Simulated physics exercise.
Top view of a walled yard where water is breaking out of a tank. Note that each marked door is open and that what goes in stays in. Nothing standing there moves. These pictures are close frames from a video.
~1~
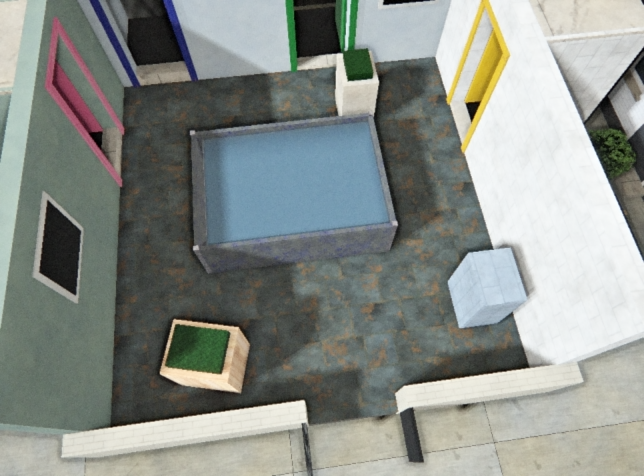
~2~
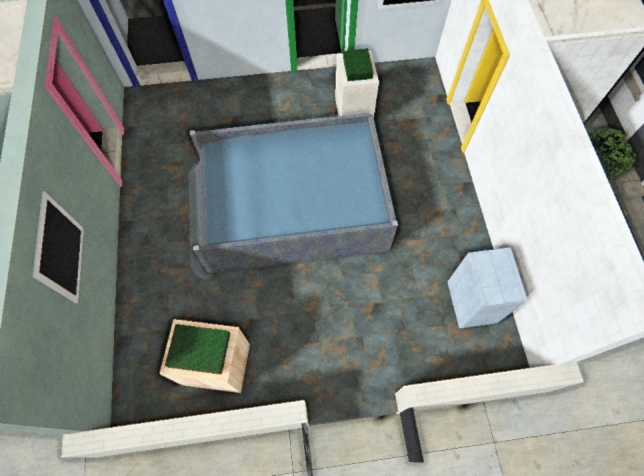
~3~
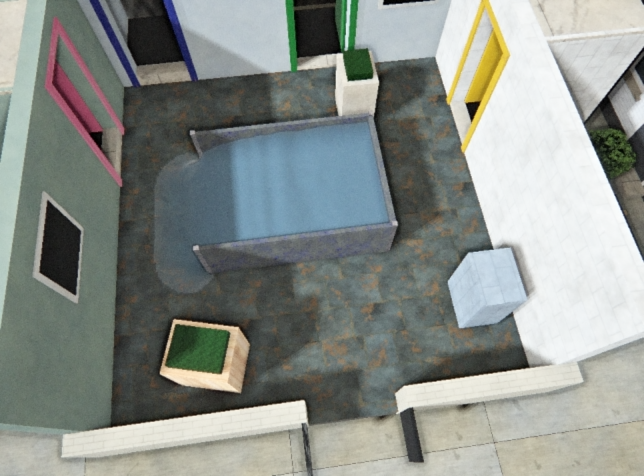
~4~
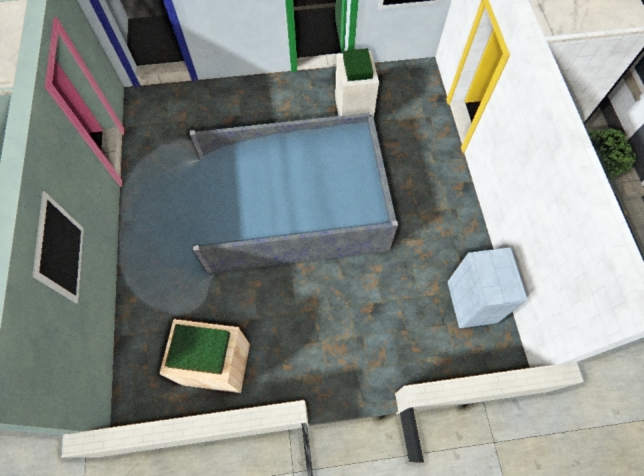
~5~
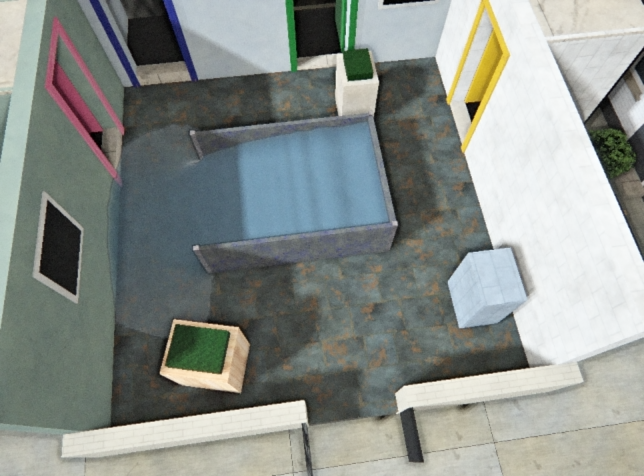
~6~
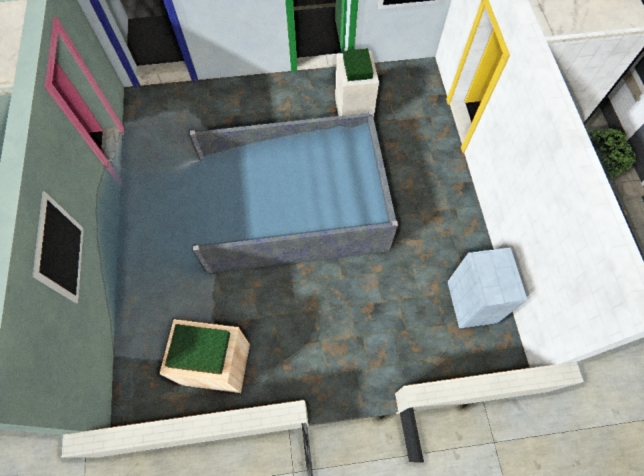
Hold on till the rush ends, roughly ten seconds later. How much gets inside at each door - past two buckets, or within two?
The green door past two, the yellow door past two, the pink door past two, the blue door past two.
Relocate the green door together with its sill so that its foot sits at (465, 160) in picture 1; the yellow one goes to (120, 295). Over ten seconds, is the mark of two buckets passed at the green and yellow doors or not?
Then: Green door takes more, yellow door takes more.
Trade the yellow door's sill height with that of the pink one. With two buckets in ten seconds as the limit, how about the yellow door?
I'd say yellow doesn't reach the mark.
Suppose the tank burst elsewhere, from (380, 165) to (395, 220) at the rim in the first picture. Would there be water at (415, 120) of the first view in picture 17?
Submerged.
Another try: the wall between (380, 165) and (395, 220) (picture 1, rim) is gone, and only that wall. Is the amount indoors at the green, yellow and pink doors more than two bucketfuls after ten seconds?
In order: First the green one beats the mark, then the yellow one beats the mark, then the pink one misses the mark.
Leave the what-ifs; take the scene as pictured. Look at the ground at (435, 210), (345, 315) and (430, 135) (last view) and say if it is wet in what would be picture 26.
As listed, the points end up high and dry, soaked and high and dry.
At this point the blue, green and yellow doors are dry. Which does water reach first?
I'd say it's the blue one.
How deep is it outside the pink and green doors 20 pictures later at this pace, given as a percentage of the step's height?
In order: Roughly 90 and 90 in a hundred.
A moment on, water covers 25 % of the floor; the green door not reached, the yellow door not reached, the pink door under two buckets in, the blue door wet at the sill, nothing in.
Next, water covers 35 % of the floor; the green door not reached, the yellow door not reached, the pink door over two buckets in, the blue door over two buckets in.
Then, water covers 75 % of the floor; the green door wet at the sill, nothing in, the yellow door not reached, the pink door far over two buckets in, the blue door far over two buckets in.
Later, water covers 95 % of the floor; the green door wet at the sill, nothing in, the yellow door under two buckets in, the pink door far over two buckets in, the blue door far over two buckets in.
In the end, water covers 95 % of the floor; the green door over two buckets in, the yellow door far over two buckets in, the pink door far over two buckets in, the blue door far over two buckets in.
